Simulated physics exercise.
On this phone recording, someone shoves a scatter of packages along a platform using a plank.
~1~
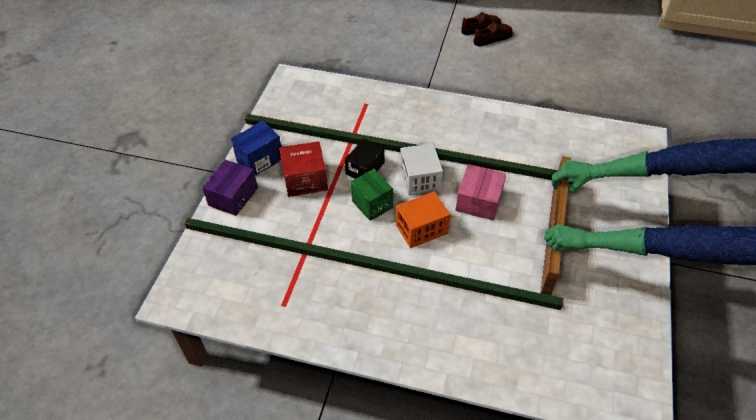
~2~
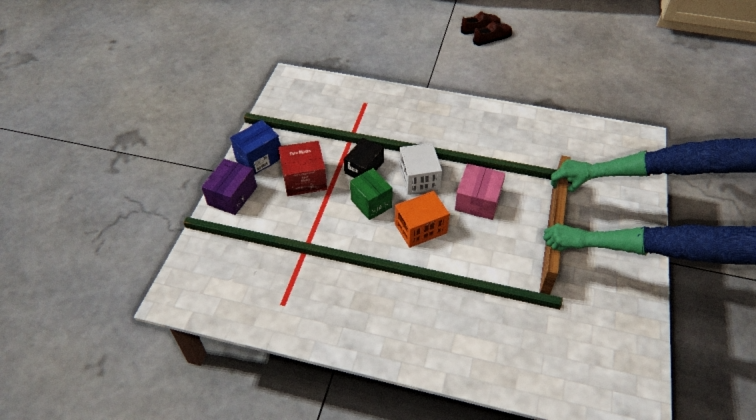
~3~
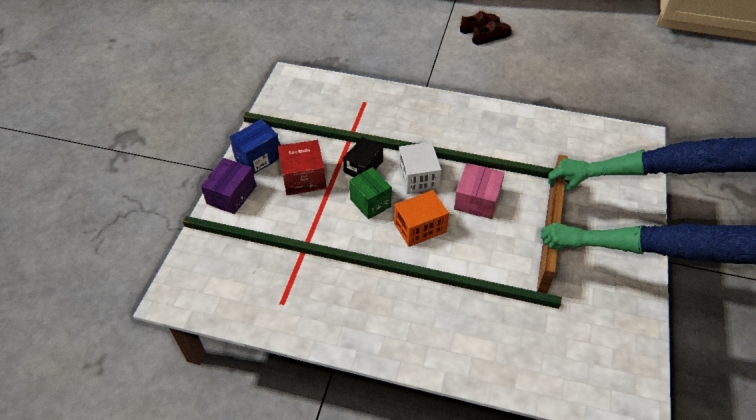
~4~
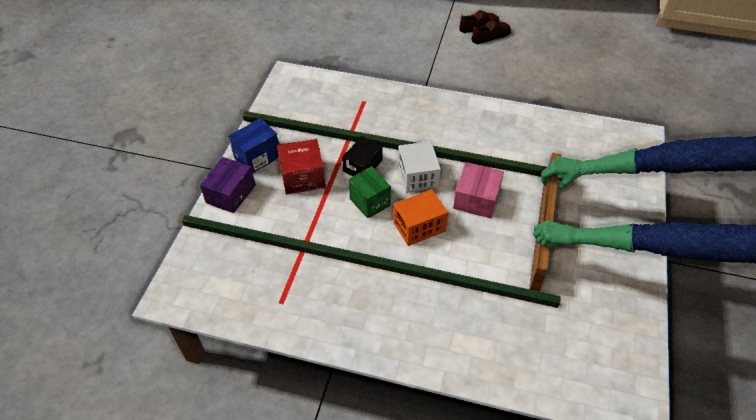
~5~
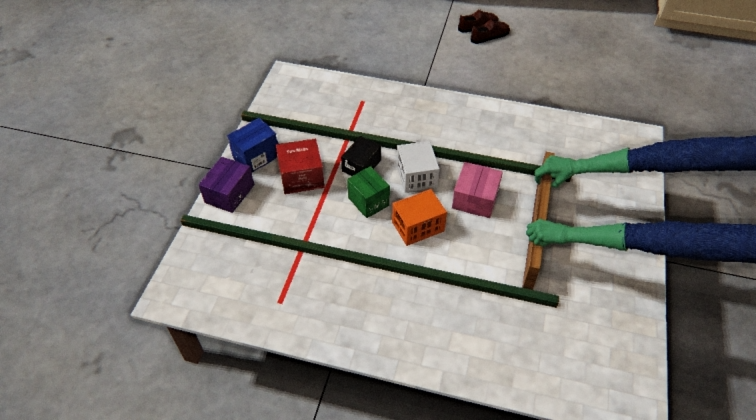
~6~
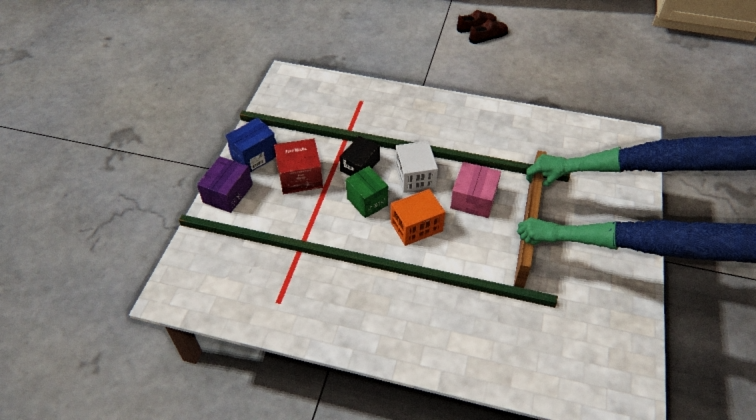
Wooden plank held by green-gloved hands sliding slightly left between dark rails towards scattered colourful boxes that stay still on a platform.
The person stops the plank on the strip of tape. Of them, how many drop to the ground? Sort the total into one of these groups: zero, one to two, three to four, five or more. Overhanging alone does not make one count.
It goes in the group zero.
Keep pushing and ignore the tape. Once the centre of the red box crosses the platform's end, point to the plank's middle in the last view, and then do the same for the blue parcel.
Roughly (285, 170); roughly (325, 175).
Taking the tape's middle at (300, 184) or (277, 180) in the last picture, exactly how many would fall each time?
Try by try, 1 and 3.
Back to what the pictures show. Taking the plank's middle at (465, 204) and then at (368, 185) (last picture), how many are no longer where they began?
At that stage 2; at the next, 6.
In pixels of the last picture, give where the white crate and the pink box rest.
Middles: Around (289, 136) and around (314, 159).
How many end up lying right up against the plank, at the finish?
In contact: 2.
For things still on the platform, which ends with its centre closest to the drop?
It would be the blue parcel.
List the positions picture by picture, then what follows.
In the first picture, purple box (231, 188); blue parcel (258, 149); red box (304, 169); plank (556, 224); tape (330, 192).
In the second picture, blue parcel (257, 148); black parcel (364, 160).
In the third picture, red box (302, 167); plank (553, 222).
In the fourth picture, purple box (228, 185); orange crate (420, 218).
In the fifth picture, blue parcel (254, 146); white crate (417, 167).
In the sixth picture, purple box (225, 184); blue parcel (253, 146); red box (299, 166); plank (531, 217); tape (325, 189).
Soon after, none off yet; purple box at rest near (225, 184); blue parcel at rest near (253, 146); red box at rest near (299, 166).
Then, none off yet; purple box at rest near (225, 184); blue parcel at rest near (253, 146); red box moved a little near (285, 167).
At rest, the number that fall off is zero.
